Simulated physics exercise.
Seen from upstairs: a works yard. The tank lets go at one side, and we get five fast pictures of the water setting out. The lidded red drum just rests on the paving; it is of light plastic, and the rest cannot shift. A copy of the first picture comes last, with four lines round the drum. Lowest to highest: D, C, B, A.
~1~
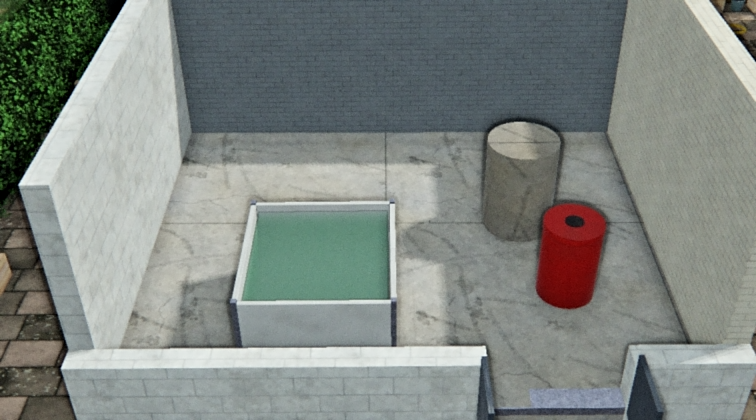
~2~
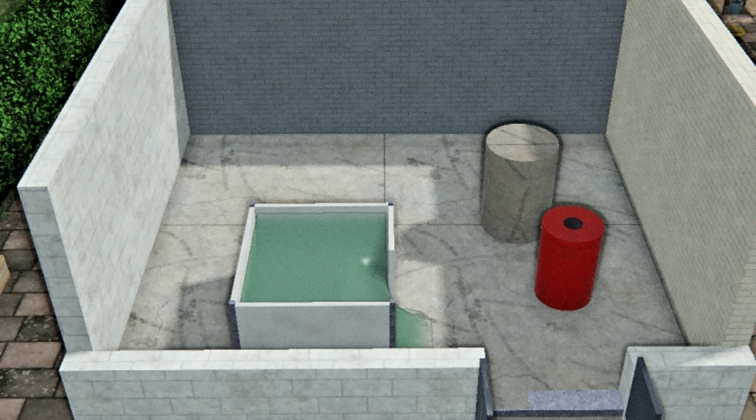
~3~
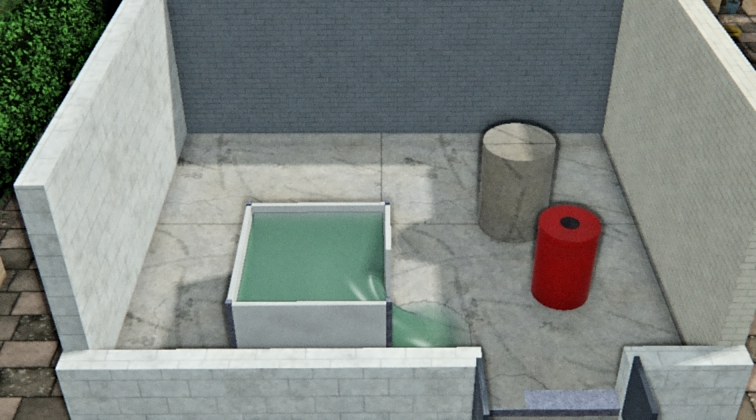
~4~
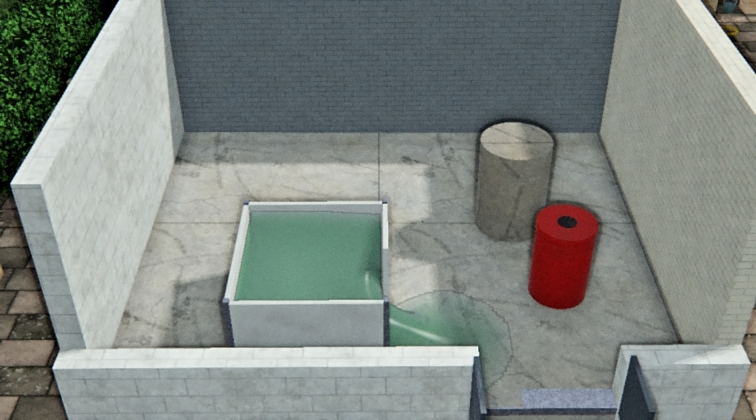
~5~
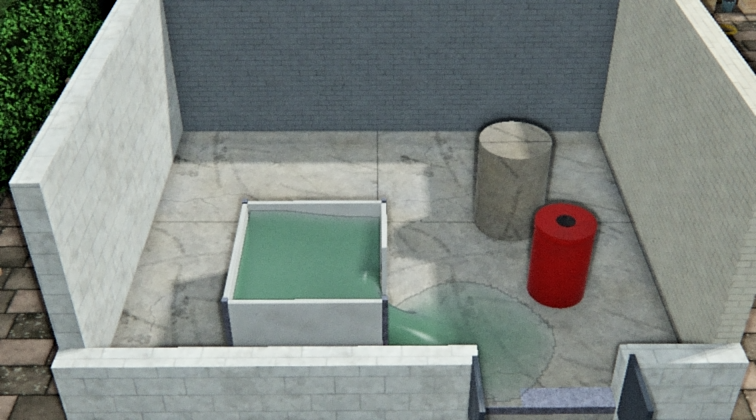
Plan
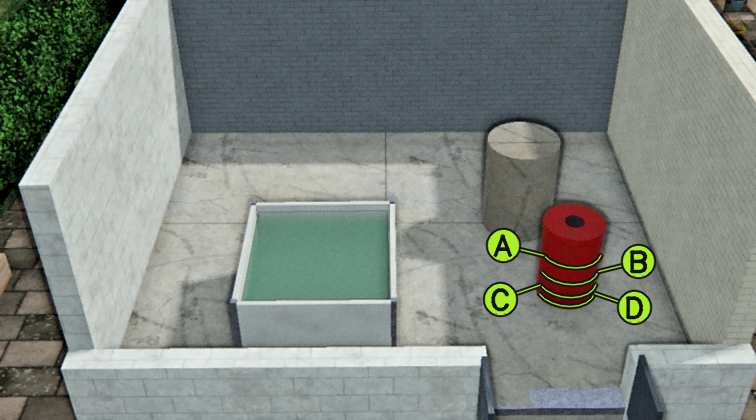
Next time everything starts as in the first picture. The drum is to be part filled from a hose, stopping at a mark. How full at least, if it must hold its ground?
Go for B.
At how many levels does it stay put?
Two of them.
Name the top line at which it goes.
The answer is C.
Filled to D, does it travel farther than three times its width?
Yes, it does.
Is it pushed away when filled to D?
Yes, it does.
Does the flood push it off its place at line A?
No, that is safe.
On the marked copy, A at (575, 268); B at (573, 284); C at (571, 297); D at (570, 306); from the bottom up D, C, B, A.
If A is chosen, it does not move.
If B is chosen, it does not move.
If C is chosen, it is pushed about twice its own width away.
If D is chosen, it is pushed about 5 times its own width away.
